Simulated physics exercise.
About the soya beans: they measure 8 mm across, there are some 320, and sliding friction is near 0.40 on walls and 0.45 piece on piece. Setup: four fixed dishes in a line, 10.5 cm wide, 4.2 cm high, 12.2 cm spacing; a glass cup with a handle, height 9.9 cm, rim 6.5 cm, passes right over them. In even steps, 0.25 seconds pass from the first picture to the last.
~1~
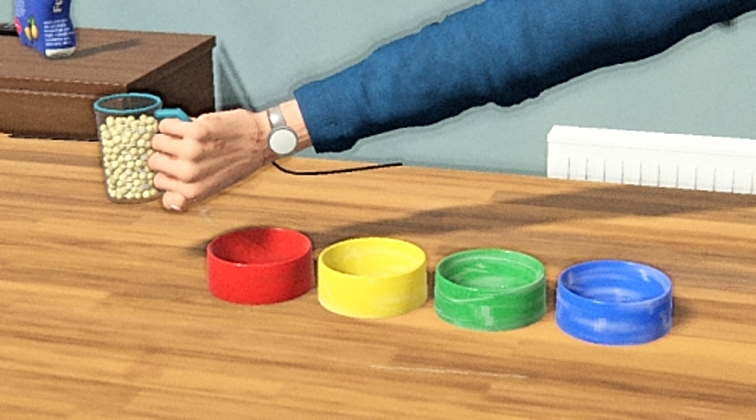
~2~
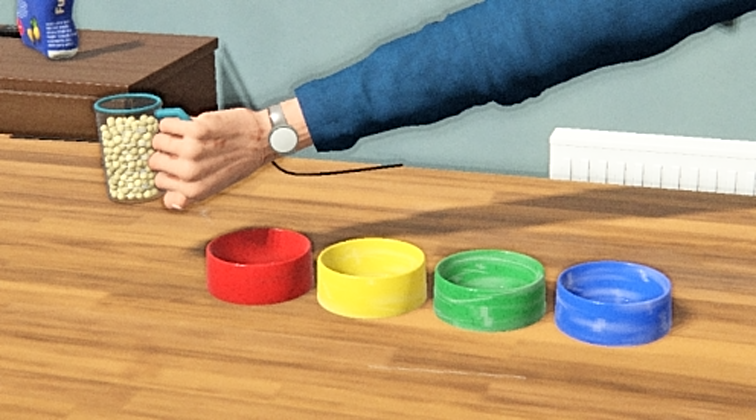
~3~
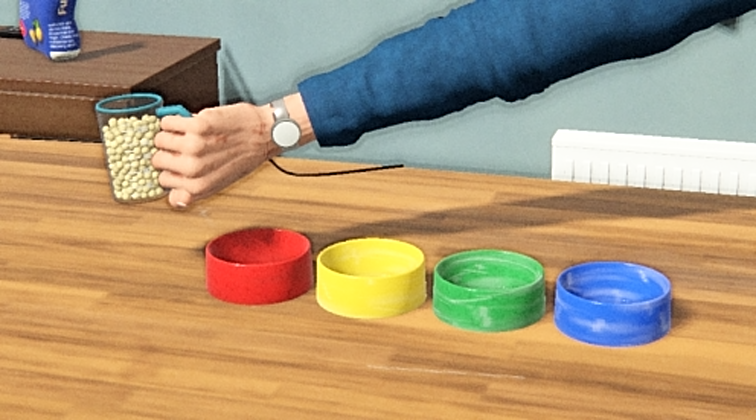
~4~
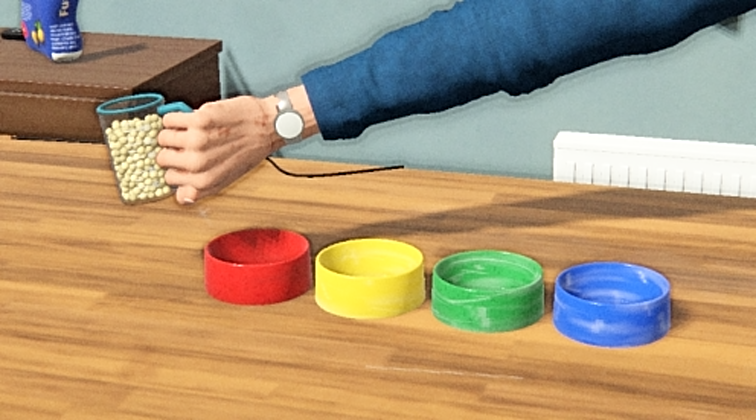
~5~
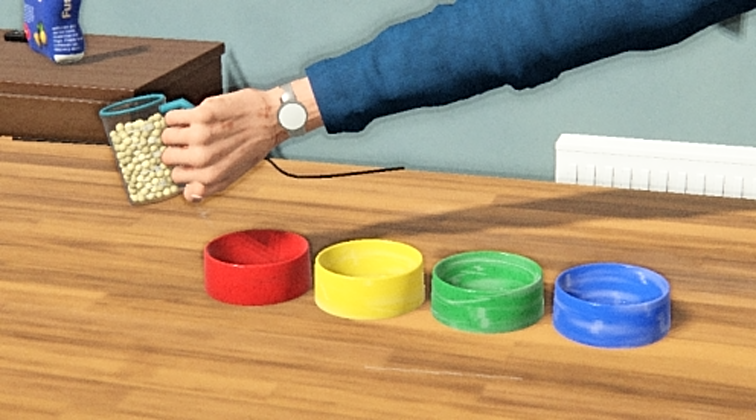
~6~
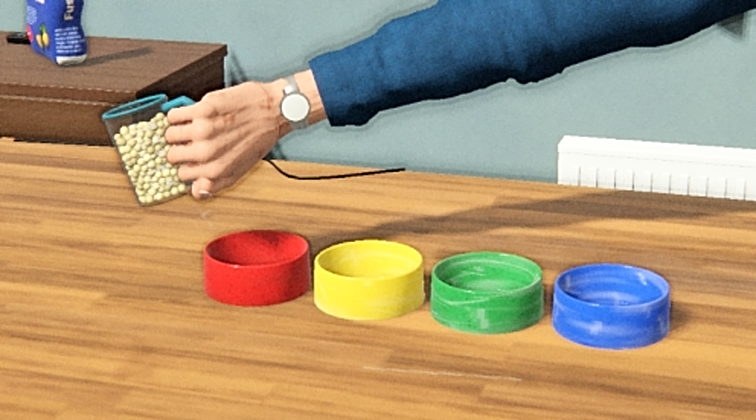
A hand holding a glass cup of soya beans slowly tilting it while edging right, behind red, yellow, green and blue dishes.
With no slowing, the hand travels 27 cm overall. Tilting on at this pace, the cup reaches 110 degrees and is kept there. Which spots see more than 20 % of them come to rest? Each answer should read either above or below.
Red - above, blue - below, green - below, yellow - below, counter - below.
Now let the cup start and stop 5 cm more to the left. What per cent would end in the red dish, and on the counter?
Shares in that case - red 30 / counter 70.
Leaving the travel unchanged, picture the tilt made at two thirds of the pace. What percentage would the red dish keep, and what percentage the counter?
That gives red 50 with 40 for the counter.
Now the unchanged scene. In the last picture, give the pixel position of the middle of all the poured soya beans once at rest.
Roughly (255, 271).
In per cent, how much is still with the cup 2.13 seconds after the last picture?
Somewhere near 0 per cent.
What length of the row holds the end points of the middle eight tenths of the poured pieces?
Roughly 7 cm.
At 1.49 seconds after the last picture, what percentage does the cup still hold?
About 20 %.
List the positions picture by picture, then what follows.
In the first frame, cup at (132, 149), tilt 0 degrees, lip at (100, 101), moved 0.0 cm; middle of the pieces at (133, 158); red dish at (260, 247); yellow dish at (372, 258); green dish at (491, 270); blue dish at (615, 282).
In the second frame, cup at (132, 149), tilt 1 degrees, lip at (100, 102), moved 0.1 cm; middle of the pieces at (134, 158).
In the third frame, cup at (135, 150), tilt 4 degrees, lip at (101, 103), moved 0.5 cm; middle of the pieces at (137, 158).
In the fourth frame, cup at (140, 150), tilt 8 degrees, lip at (103, 106), moved 1.2 cm; middle of the pieces at (142, 159).
In the fifth frame, cup at (145, 151), tilt 13 degrees, lip at (105, 110), moved 1.8 cm; middle of the pieces at (148, 160).
In the sixth frame, cup at (150, 152), tilt 17 degrees, lip at (108, 114), moved 2.5 cm; middle of the pieces at (154, 161); red dish at (256, 248); yellow dish at (369, 260); green dish at (487, 273); blue dish at (612, 286).
Then, 0.89 s after the last picture, tilt 95 degrees; cup holds 100 %.
Then, 1.49 s after the last picture, tilt 110 degrees; cup holds 20 %, red 70 %.
Then, 2.13 s after the last picture, tilt 110 degrees; cup holds 0 %, red 90 %.
In the end, red 90 %, blue 0 %, green 0 %, yellow 0 %, counter 10 %.
